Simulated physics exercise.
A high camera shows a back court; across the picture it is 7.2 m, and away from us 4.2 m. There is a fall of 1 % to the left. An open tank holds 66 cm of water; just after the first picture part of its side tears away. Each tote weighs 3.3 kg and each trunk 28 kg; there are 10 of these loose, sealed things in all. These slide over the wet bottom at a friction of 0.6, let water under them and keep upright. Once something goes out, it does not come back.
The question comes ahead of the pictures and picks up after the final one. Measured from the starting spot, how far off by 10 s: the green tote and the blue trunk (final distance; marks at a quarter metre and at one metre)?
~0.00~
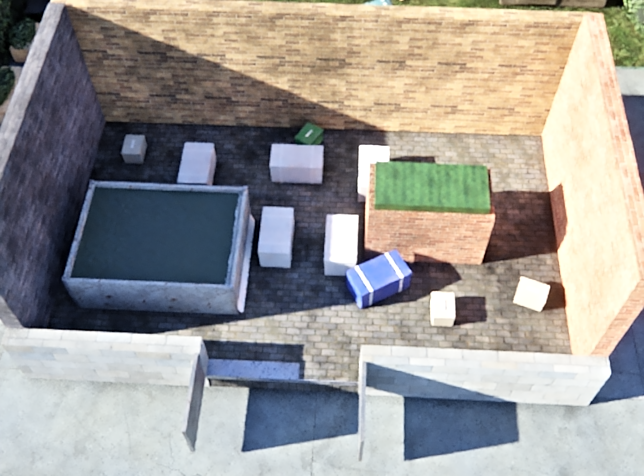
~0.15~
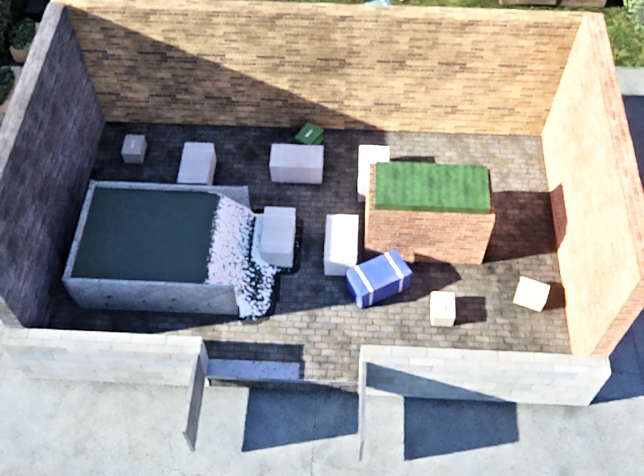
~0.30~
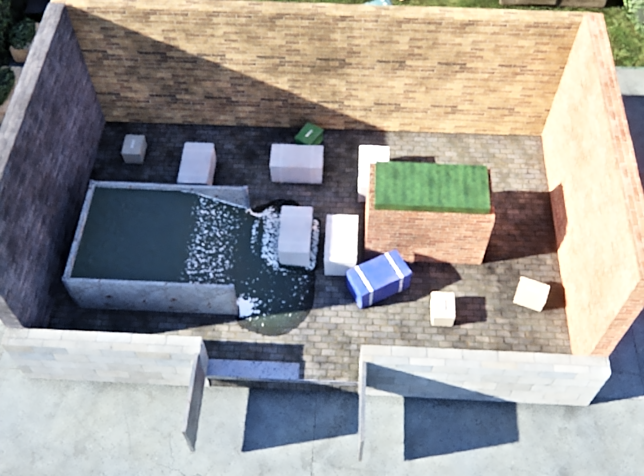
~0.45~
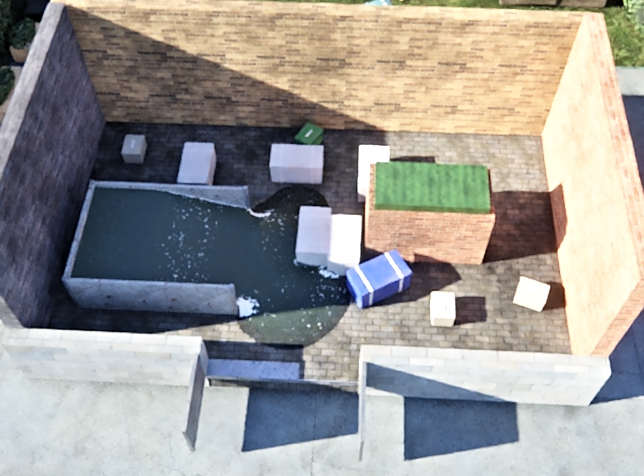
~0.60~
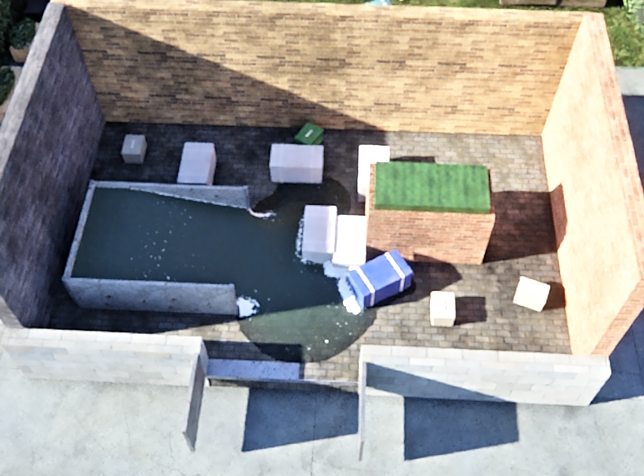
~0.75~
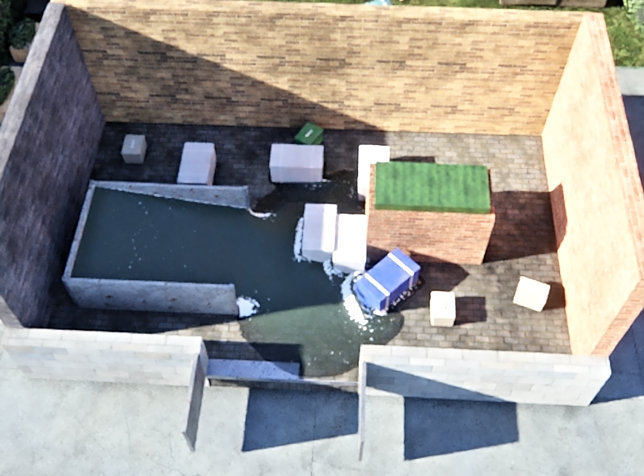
Final positions: The green tote lands far from its start, the blue trunk lands far from its start.
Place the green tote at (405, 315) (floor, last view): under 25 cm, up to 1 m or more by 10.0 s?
As it turns out, it is swept away.
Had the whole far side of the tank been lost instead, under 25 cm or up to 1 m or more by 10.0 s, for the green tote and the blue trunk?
The green tote is swept a long way; the blue trunk remains where it was.
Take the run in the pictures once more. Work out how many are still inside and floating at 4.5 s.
Of them, 4.
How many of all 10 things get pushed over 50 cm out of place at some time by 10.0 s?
It works out to 10.
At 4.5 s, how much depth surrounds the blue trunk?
Roughly 14 cm.
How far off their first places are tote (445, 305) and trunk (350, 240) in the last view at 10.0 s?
Respectively: 450 cm / 150 cm.
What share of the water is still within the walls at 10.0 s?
About 80 per cent.
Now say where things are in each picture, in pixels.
The green tote at (309, 134) rests on the ground; the blue trunk at (379, 272) rests on the ground; water covers 3.6 m2; 0 of 10 have shifted, in the first frame.
The green tote at (309, 134) rests on the ground; the blue trunk at (379, 272) rests on the ground; 4.4 m2 under water; 0 of 10 have shifted, in the second frame.
The green tote at (309, 134), on the bottom; the blue trunk at (379, 272) rests on the ground; 5.4 m2 under water; 1 of 10 have shifted, in the third frame.
The green tote at (309, 134) rests on the ground; the blue trunk at (379, 272) rests on the ground; 6.8 m2 under water; 1 of 10 have shifted, in the fourth frame.
The green tote at (309, 134) rests on the ground; the blue trunk at (380, 272), on the bottom; 7.8 m2 under water; 2 of 10 have shifted, in the fifth frame.
The green tote at (309, 134) rests on the ground; the blue trunk at (389, 274), on the bottom, 14 cm from its start; water covers 9.0 m2; 3 of 10 have shifted, in the sixth frame.
After 2.0 s the green tote is near (309, 134), 0.0 m from its start, aground; the blue trunk is near (506, 287), 1.7 m from its start, aground; 0 of 10 are out; 2 afloat.
After 4.5 s the green tote is near (158, 136), 2.4 m from its start, aground; the blue trunk is near (499, 192), 2.3 m from its start, afloat; 0 of 10 are out; 4 afloat.
After 7.0 s the green tote is near (119, 152), 3.0 m from its start, aground; the blue trunk is near (408, 151), 2.2 m from its start, afloat; 0 of 10 are out; 7 afloat.
After 10.0 s the green tote is near (101, 144), 3.3 m from its start, afloat; the blue trunk is near (262, 158), 2.7 m from its start, afloat; 0 of 10 are out; 8 afloat.
